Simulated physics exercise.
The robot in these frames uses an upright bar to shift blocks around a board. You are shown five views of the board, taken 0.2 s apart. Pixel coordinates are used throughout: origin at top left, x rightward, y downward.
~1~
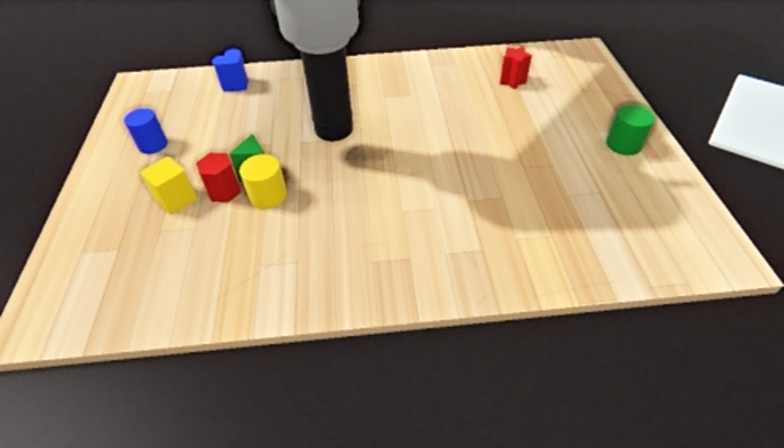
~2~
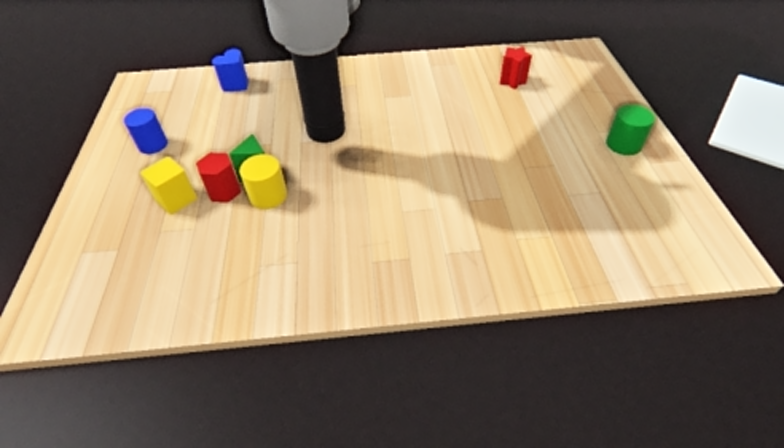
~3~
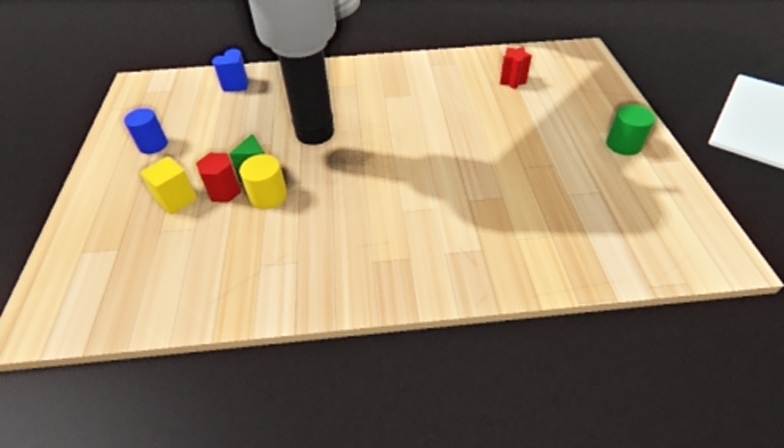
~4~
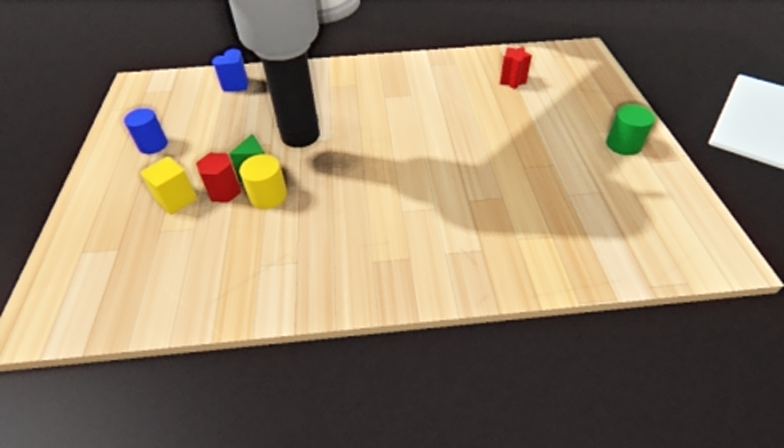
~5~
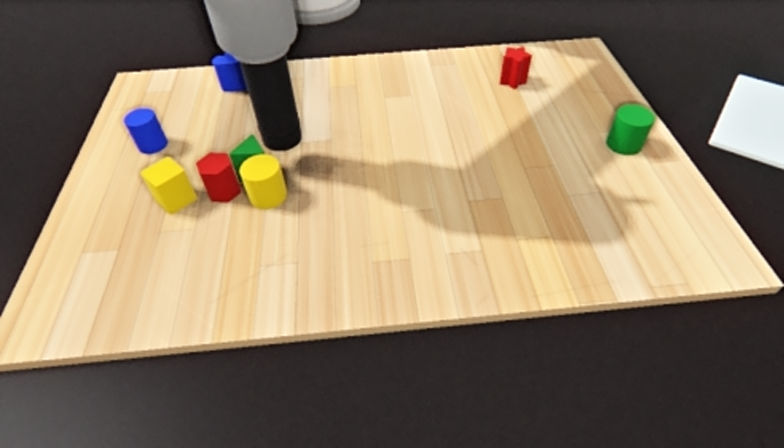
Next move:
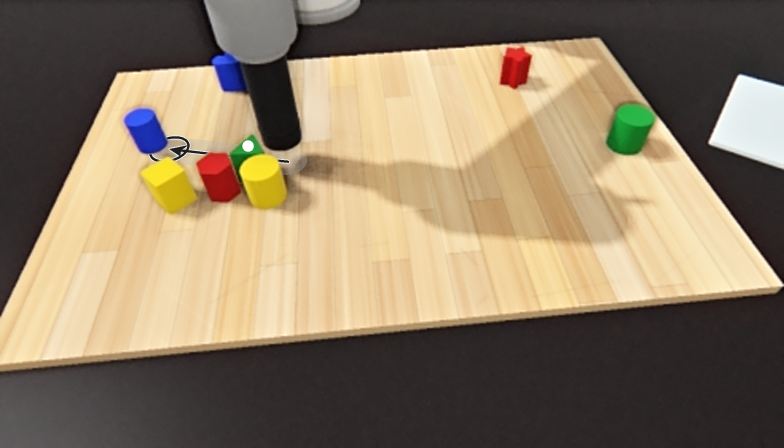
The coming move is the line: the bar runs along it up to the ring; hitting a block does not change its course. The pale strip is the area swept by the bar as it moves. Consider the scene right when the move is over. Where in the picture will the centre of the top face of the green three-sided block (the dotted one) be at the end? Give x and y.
Around (224, 149).
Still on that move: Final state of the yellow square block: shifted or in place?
If the bar follows that path, the yellow square block stays in its place.
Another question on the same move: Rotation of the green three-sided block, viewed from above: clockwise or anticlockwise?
The answer is counter-clockwise.
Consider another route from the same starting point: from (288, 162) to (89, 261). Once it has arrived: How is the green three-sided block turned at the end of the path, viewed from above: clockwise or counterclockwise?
The twist is clockwise.
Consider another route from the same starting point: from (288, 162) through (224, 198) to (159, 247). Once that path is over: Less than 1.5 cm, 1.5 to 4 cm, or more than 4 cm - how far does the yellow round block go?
Shift: 1.5 to 4 cm.
The line goes straight from (288, 162) to (170, 149); the dot is on the green three-sided block.
The first path, step by step. One third of the way, bar at (240, 136); red hexagon at (201, 171); green three-sided block at (224, 149), turned 55° anticlockwise.
Two thirds of the way, bar at (199, 132); red hexagon at (201, 171); green three-sided block at (224, 149), turned 55° anticlockwise.
At the end, bar at (159, 128); blue round block at (127, 114); yellow square block unmoved; red hexagon at (201, 171); green three-sided block at (224, 149), turned 55° anticlockwise; yellow round block unmoved.
